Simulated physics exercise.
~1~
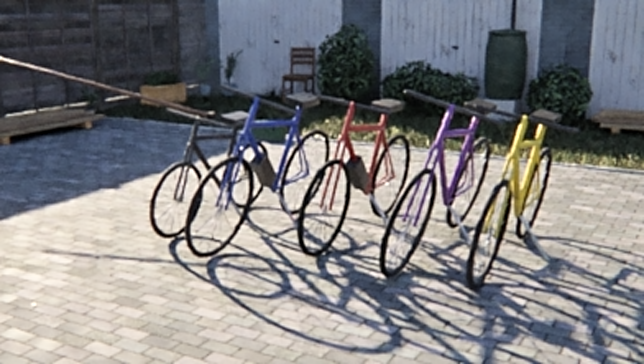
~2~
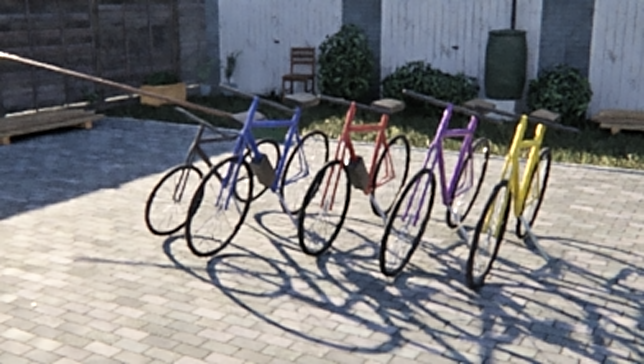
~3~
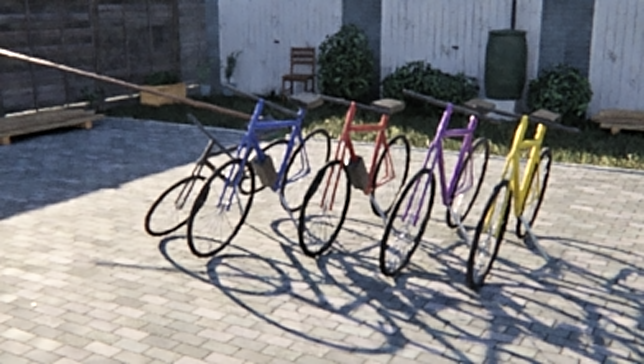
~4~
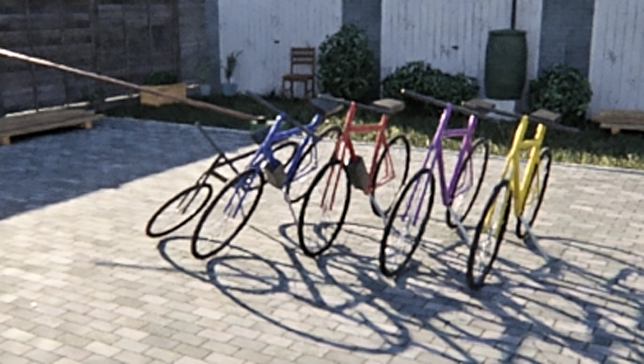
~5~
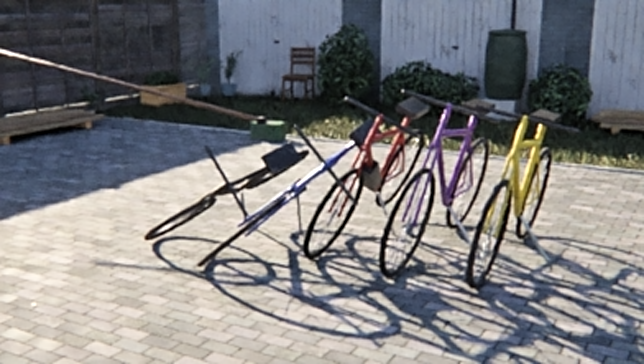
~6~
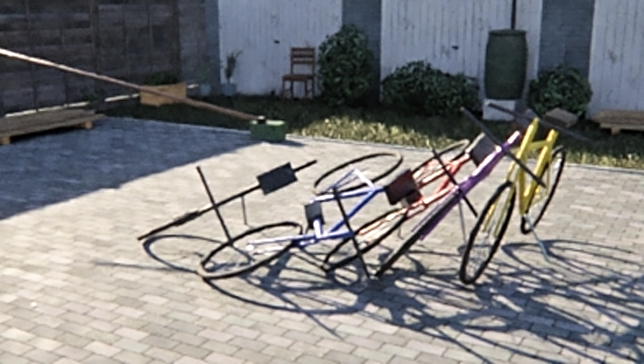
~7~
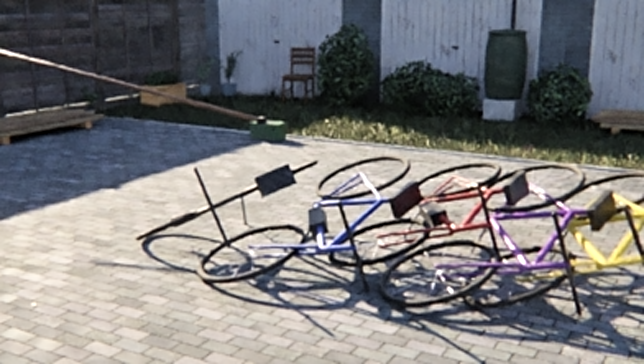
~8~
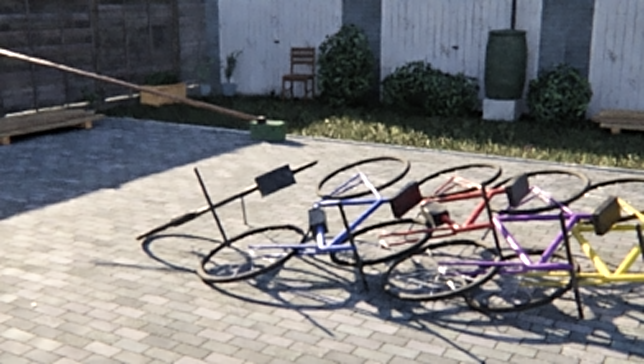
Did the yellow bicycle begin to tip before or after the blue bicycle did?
The yellow bicycle began to tip after the blue one, which was already leaning over while the yellow one still stood in its place at the right end of the row.
